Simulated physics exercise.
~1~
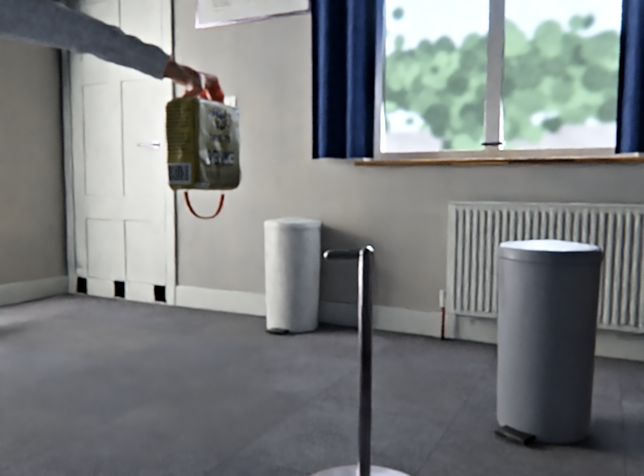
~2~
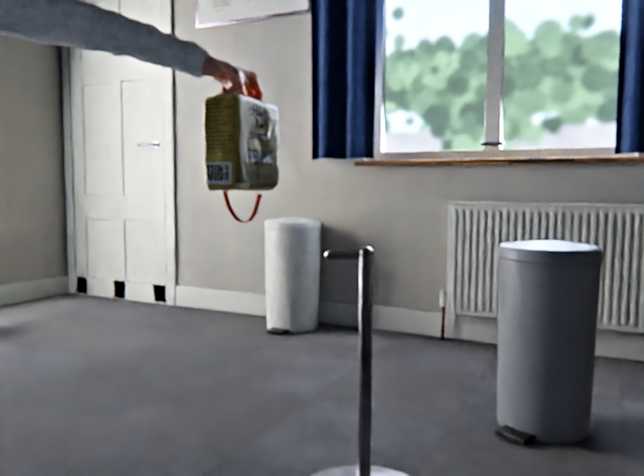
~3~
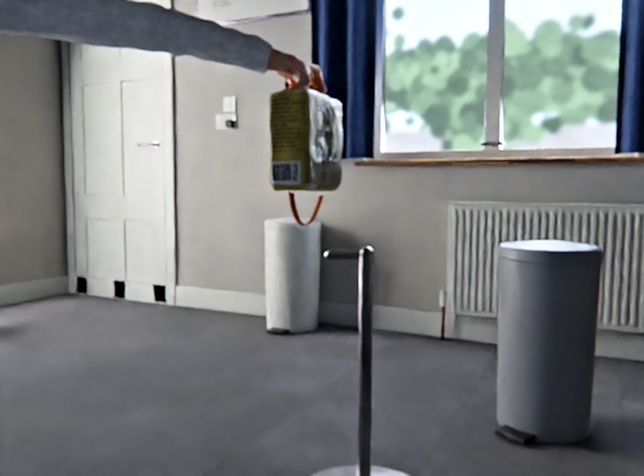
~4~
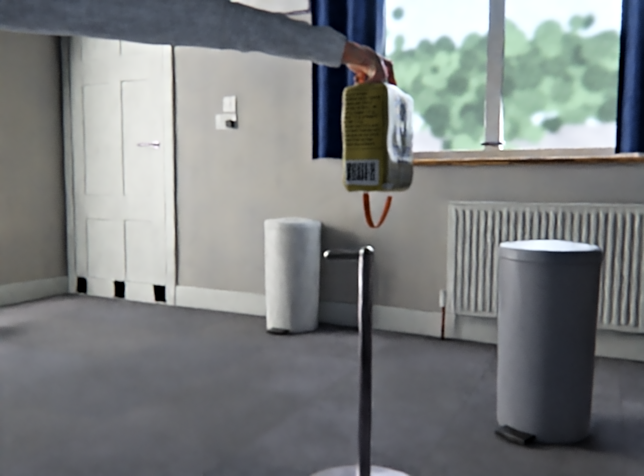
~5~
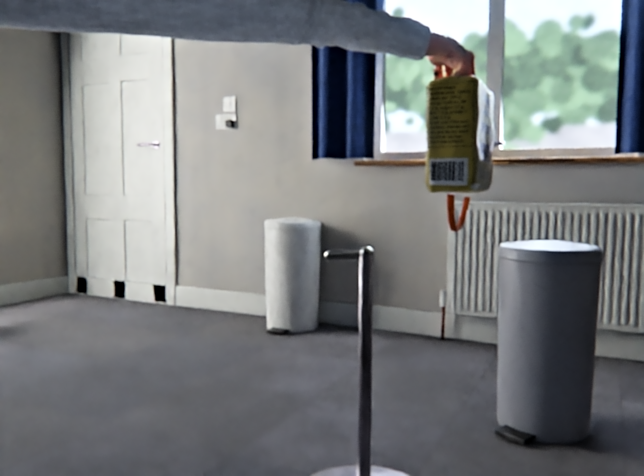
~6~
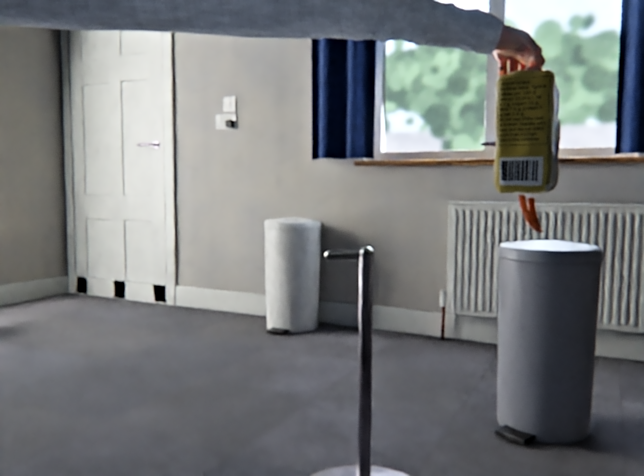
A hand at the end of a long grey sleeve carried a small yellow sack steadily to the right, its red loop dangling underneath, passed clear over a short metal post without catching, and ended up holding it above the grey bin by the radiator.
